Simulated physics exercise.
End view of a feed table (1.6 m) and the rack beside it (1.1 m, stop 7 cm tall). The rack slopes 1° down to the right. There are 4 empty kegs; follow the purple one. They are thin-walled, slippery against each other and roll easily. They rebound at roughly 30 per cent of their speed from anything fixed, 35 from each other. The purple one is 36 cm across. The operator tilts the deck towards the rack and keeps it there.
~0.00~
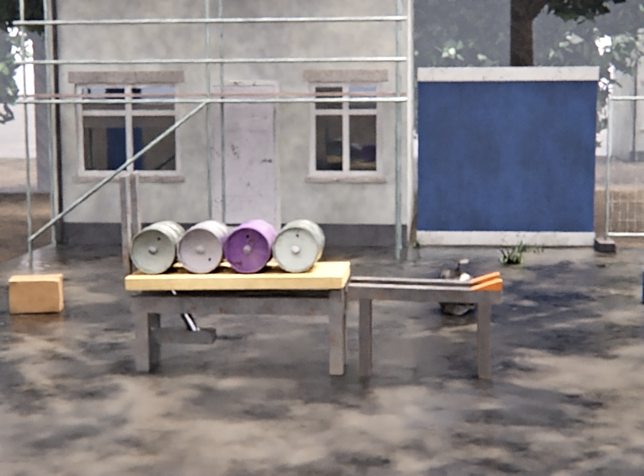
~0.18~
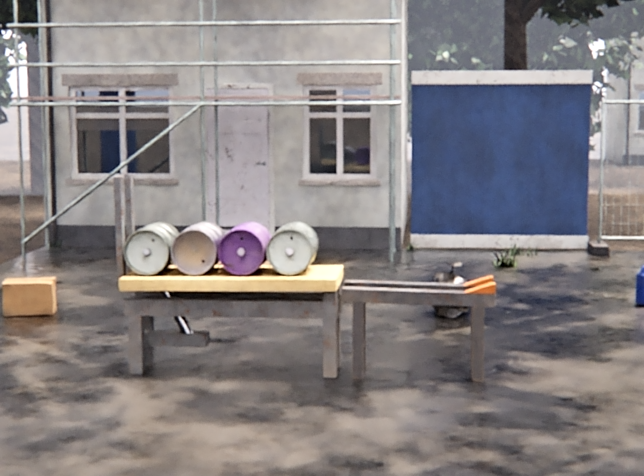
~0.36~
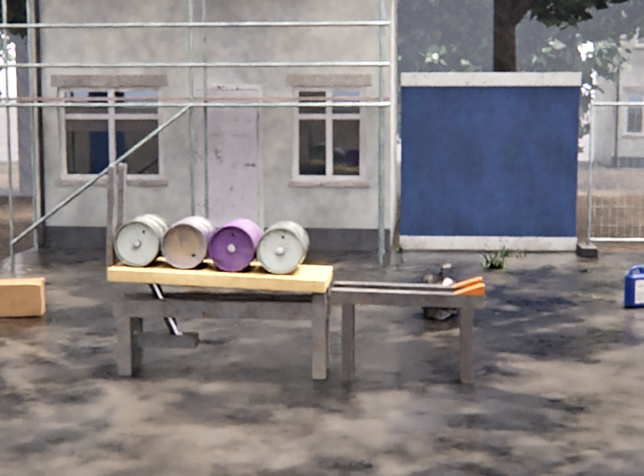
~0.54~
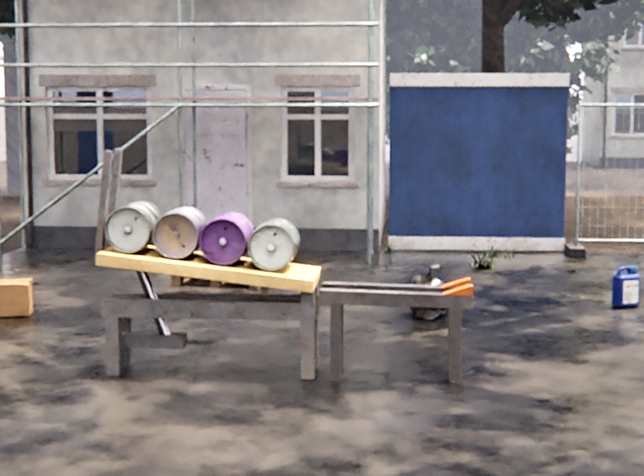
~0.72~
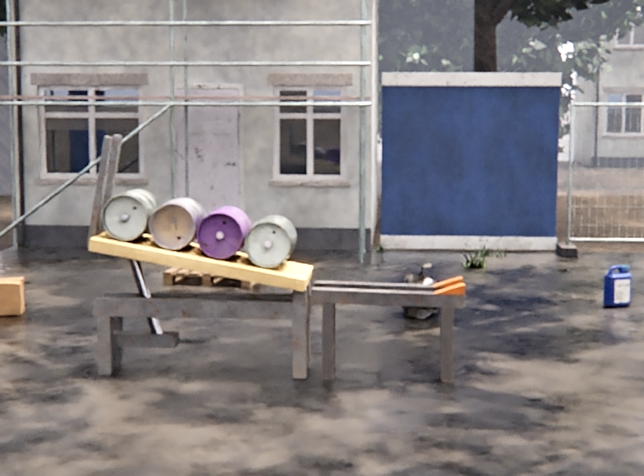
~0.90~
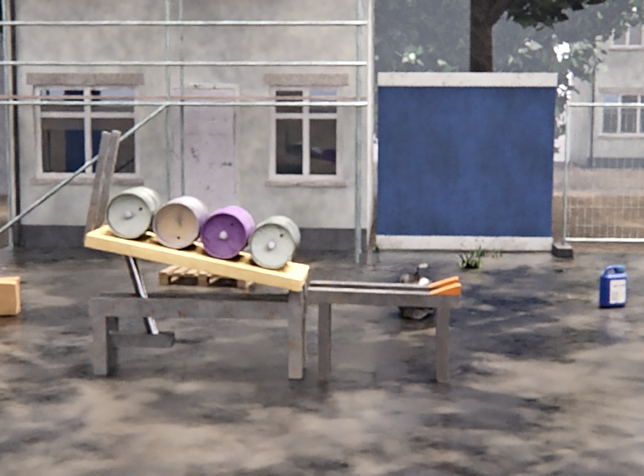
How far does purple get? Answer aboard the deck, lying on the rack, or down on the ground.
Purple ends down on the ground.
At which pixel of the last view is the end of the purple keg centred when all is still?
Around (609, 361).
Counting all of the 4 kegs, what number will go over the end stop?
In all, 2.
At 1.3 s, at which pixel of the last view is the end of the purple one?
Near (255, 242).
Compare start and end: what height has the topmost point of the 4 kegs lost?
Some 10 cm lower.
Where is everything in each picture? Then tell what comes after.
The first picture shows purple (247, 250); deck tilted 1° back; stop top at (500, 283).
The second picture shows purple (241, 253); deck tilted 1° back.
The third picture shows purple (231, 249); deck tilted 2° to the rack.
The fourth picture shows purple (222, 242); deck tilted 7° to the rack.
The fifth picture shows purple (219, 236); deck tilted 10° to the rack.
The sixth picture shows purple (223, 236); deck tilted 11° to the rack.
Then, 1.3 s in, purple is on the deck, 40 cm from the hinge, rolling right; 0 of 4 over the stop.
Then, 1.9 s in, purple is on the rack, 95 cm from the rack's far end, rolling right; 0 of 4 over the stop.
Then, 2.4 s in, purple is on the rack, 40 cm from the rack's far end, rolling right; 0 of 4 over the stop.
Then, 3.1 s in, purple is over the stop and falling; 2 of 4 over the stop.
In the end (9.6 s), purple is beyond the stop, on the ground; 2 of 4 over the stop.
